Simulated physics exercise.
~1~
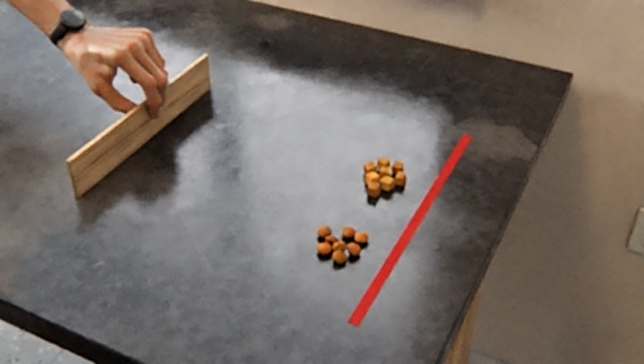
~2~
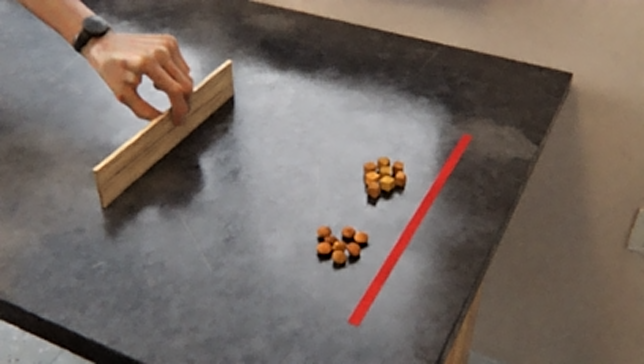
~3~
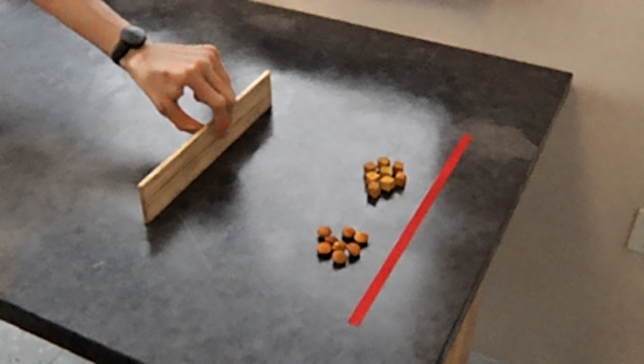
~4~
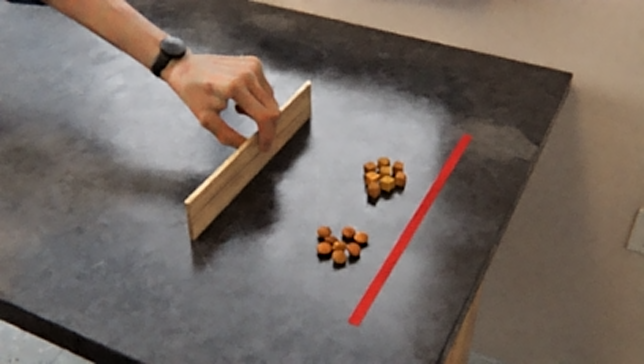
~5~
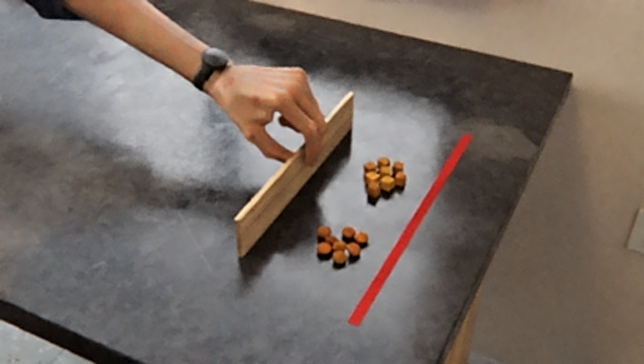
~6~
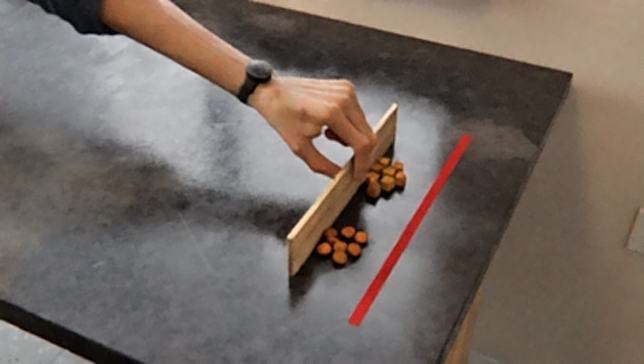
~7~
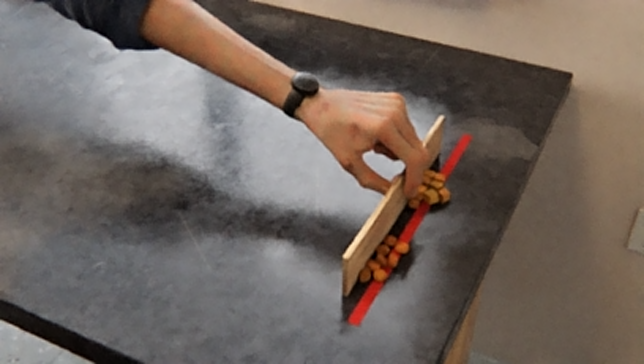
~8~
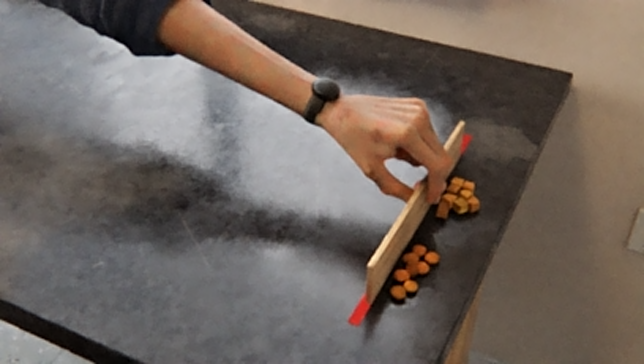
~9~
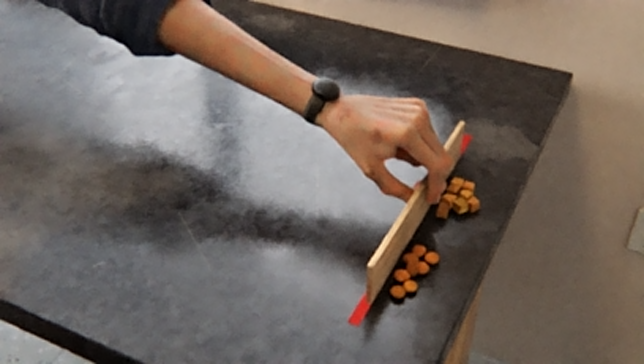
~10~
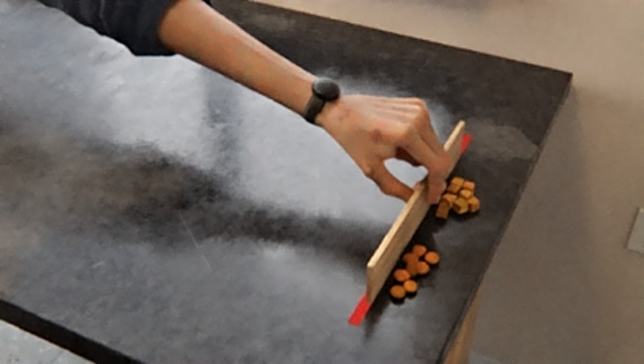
A hand wearing a dark watch slid an upright strip of wood rightward across a dark table, pushed two small clusters of orange-brown pieces over a line of red tape, and stopped at the tape with both clusters still on the table.
